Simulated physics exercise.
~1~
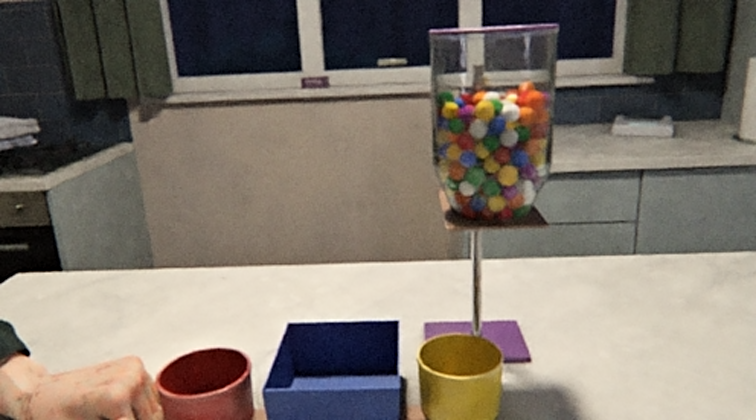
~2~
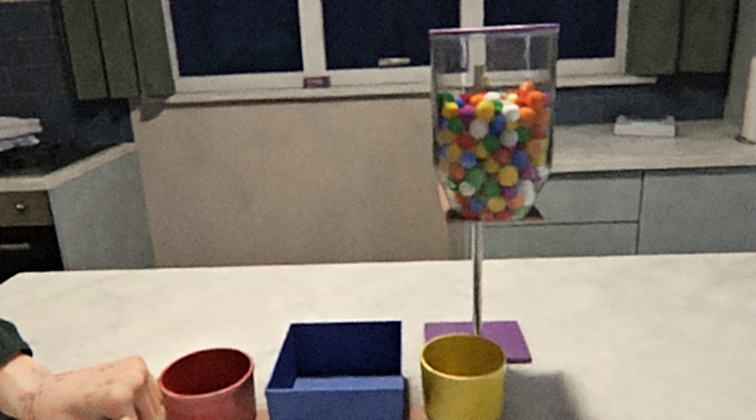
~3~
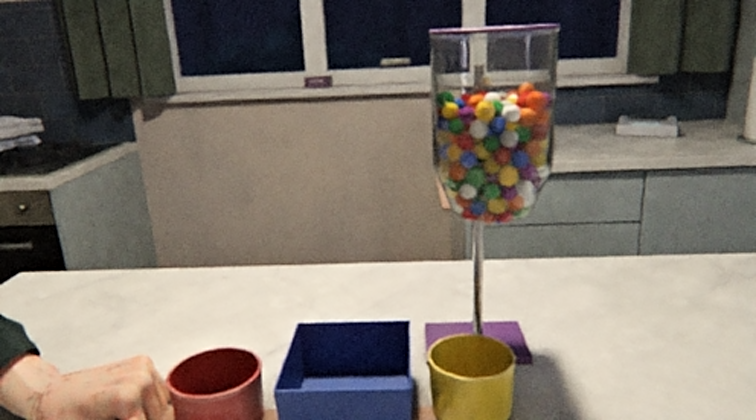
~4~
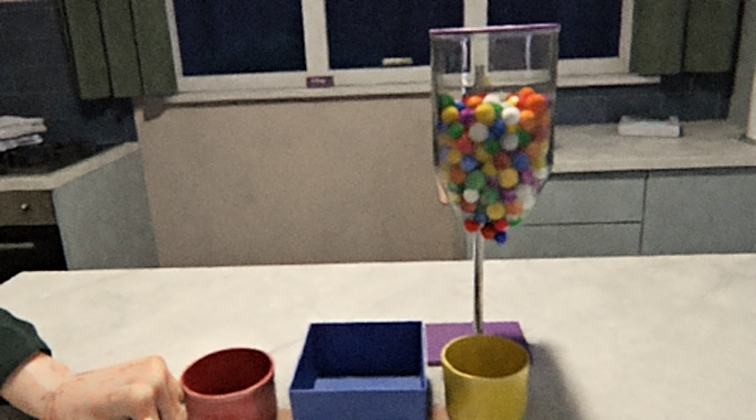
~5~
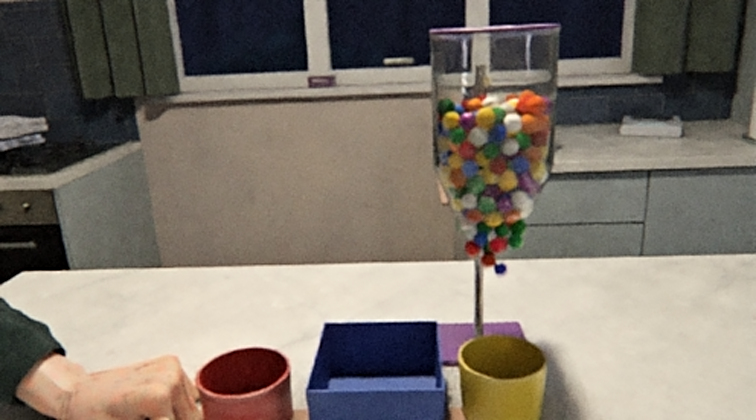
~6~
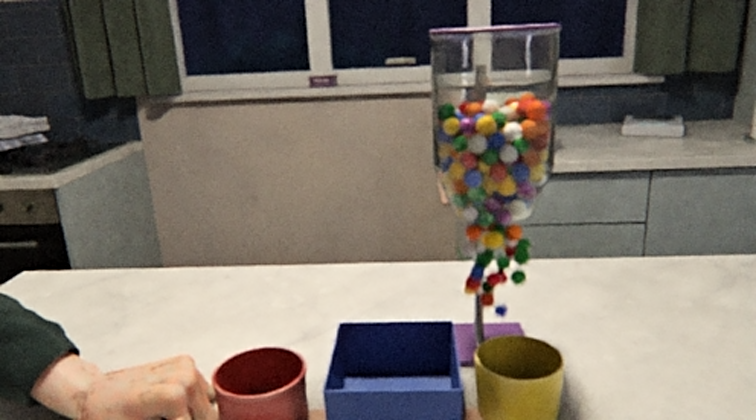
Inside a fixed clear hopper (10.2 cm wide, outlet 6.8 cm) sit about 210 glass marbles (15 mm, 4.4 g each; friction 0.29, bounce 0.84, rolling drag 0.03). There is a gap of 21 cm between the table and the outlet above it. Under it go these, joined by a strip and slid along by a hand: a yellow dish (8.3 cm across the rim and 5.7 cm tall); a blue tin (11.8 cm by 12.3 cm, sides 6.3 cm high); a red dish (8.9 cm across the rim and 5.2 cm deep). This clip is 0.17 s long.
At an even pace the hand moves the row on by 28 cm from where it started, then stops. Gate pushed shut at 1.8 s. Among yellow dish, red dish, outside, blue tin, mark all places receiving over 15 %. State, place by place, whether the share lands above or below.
The share for each place: Yellow dish lands below; red dish lands above; outside everything lands above; blue tin lands above.
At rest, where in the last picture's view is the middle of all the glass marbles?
Around (604, 399).
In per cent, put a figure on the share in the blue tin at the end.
I'd put it close to 50 per cent.
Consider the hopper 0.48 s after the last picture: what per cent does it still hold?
Around 0 in a hundred, I reckon.
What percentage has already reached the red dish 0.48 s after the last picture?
15 per cent.
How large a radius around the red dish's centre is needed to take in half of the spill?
That works out to some 44 cm.
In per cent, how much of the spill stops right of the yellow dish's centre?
I'd estimate close to 30 per cent of the spill.
Then, 0.26 s after the last picture, hopper 30 %, blue tin 40 %, outside 5 %, in the air 25 %; middle of all pieces on or above the table near (511, 300).
Then, 0.48 s after the last picture, blue tin 50 %, red dish 15 %, outside 15 %, in the air 15 %; middle of all pieces on or above the table near (580, 374).
Then, 0.68 s after the last picture, blue tin 50 %, red dish 20 %, outside 25 %; middle of all pieces on or above the table near (589, 389).
Then, 0.87 s after the last picture, blue tin 50 %, red dish 20 %, outside 25 %; middle of all pieces on or above the table near (590, 392).
In the end, hopper 0 %, blue tin 50 %, red dish 20 %, outside 25 %, yellow dish 0 %.
